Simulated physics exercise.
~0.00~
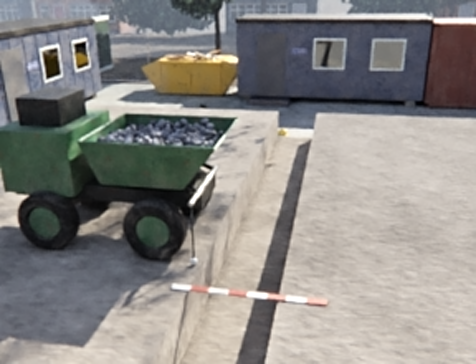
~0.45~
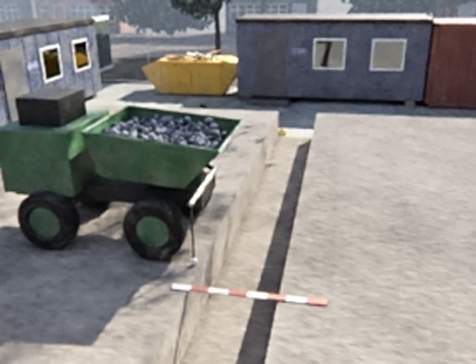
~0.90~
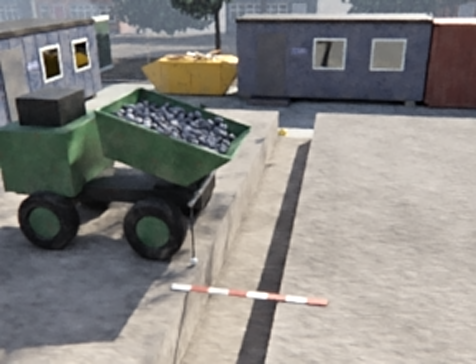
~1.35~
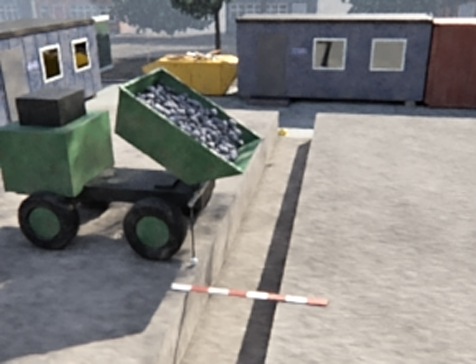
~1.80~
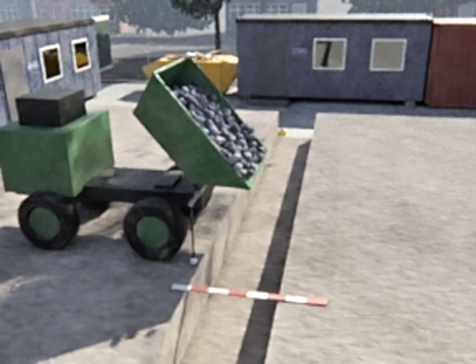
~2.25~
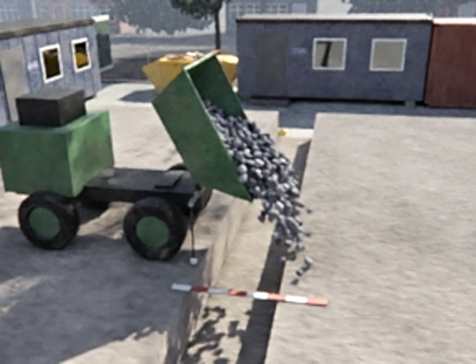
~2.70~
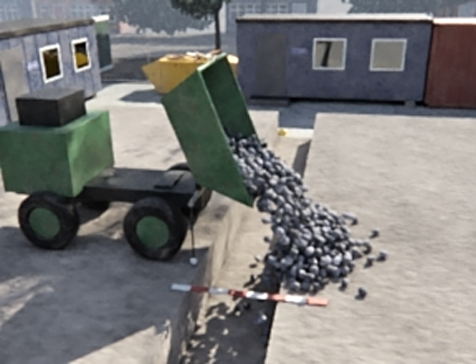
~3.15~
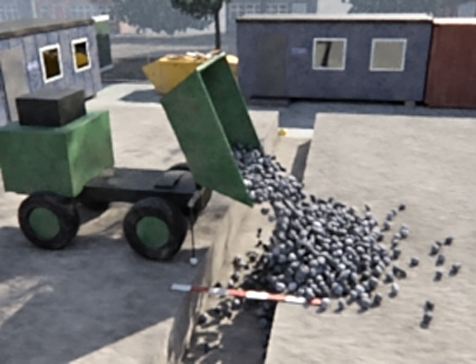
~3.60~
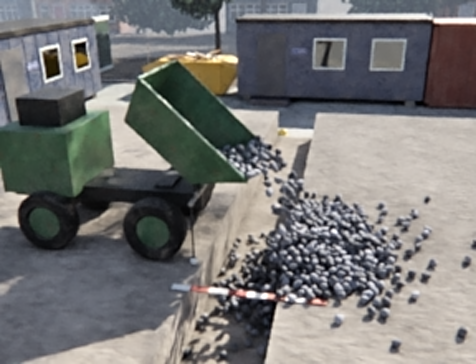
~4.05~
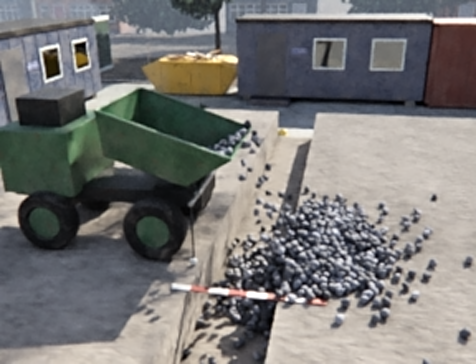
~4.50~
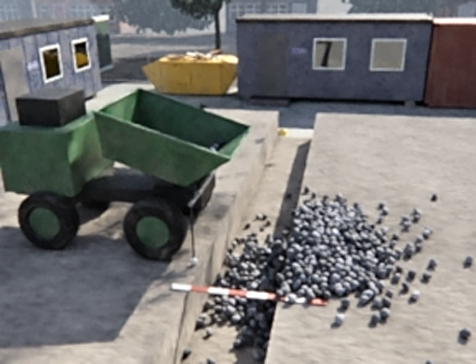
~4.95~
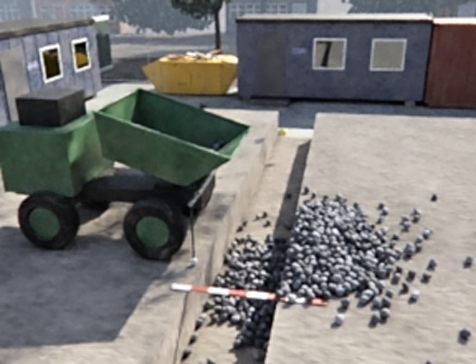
In a paved yard, a green dumper tips grey stones across a trench, then partly lowers its body.
